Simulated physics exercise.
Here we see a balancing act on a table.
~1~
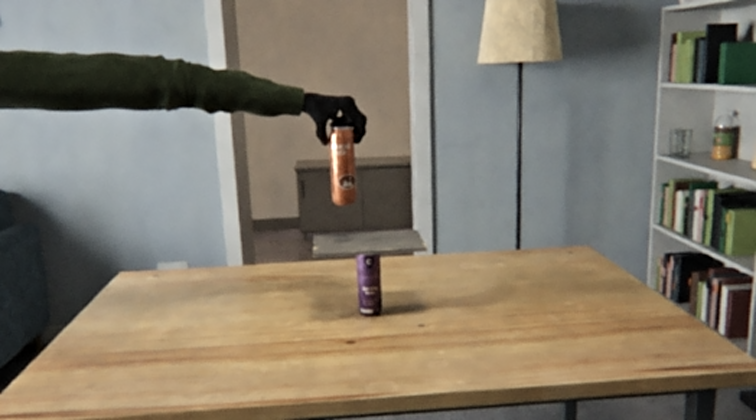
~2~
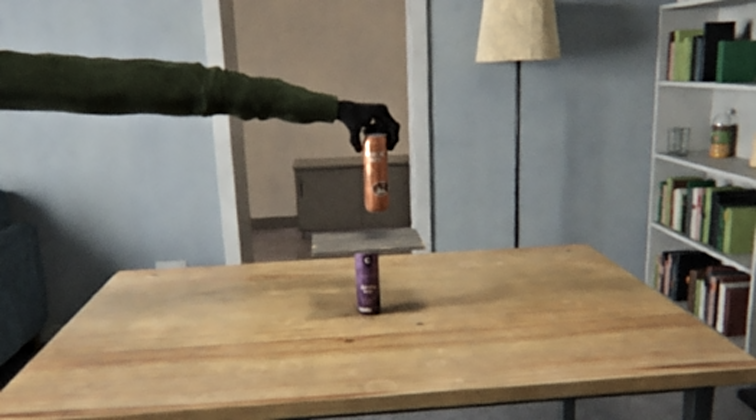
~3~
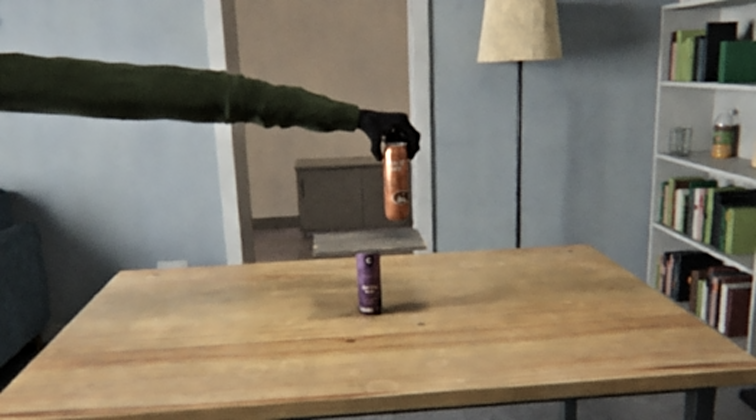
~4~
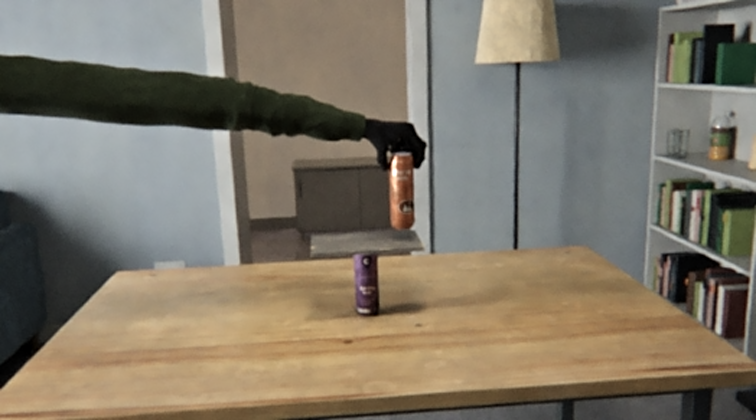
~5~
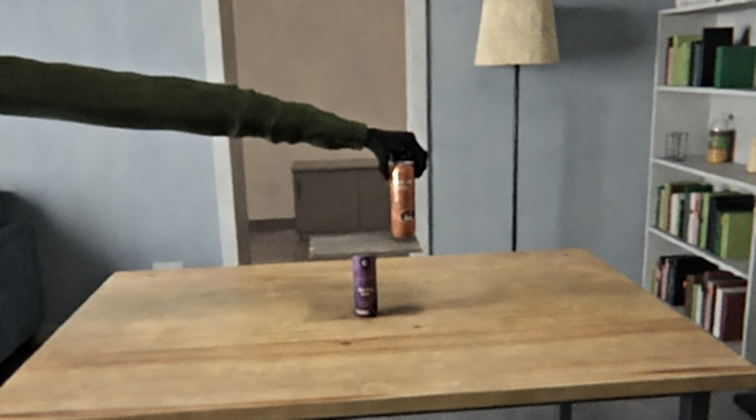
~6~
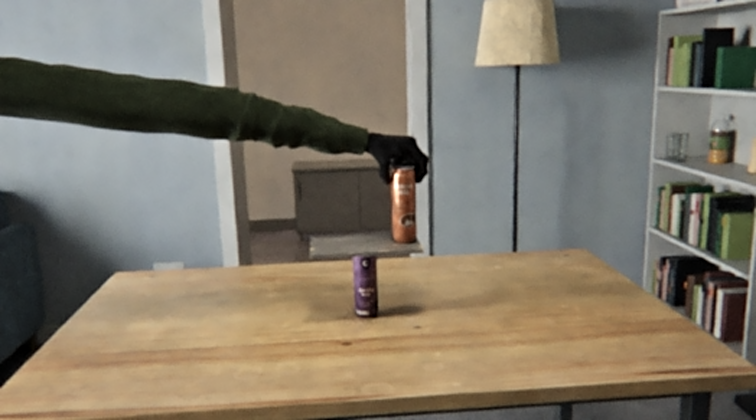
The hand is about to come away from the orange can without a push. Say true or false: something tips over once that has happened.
True - something tips over.
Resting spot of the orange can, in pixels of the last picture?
End spot: Near (460, 299).
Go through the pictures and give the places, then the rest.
The first frame shows on its way; orange can (343, 166); grey board (368, 243).
The second frame shows on its way; orange can (376, 173); grey board (367, 242).
The third frame shows on its way; orange can (396, 181); grey board (368, 242).
The fourth frame shows on its way; orange can (402, 191); grey board (366, 243).
The fifth frame shows on its way; orange can (403, 200); grey board (364, 244).
The sixth frame shows in place under the hand; orange can (404, 205); grey board (365, 244).
Then, 0.80 s later than the last frame, orange can now fallen; grey board tilted by 47°.
Then, 0.90 s later than the last frame, grey board now fallen.
Then, 1.20 s later than the last frame, purple can tilted by 58°.
Then, 1.30 s later than the last frame, purple can now fallen.
When it is over, fallen, orange can, grey board and purple can. End places, in pixels of the last picture, orange can near (460, 299). The stack gives way.
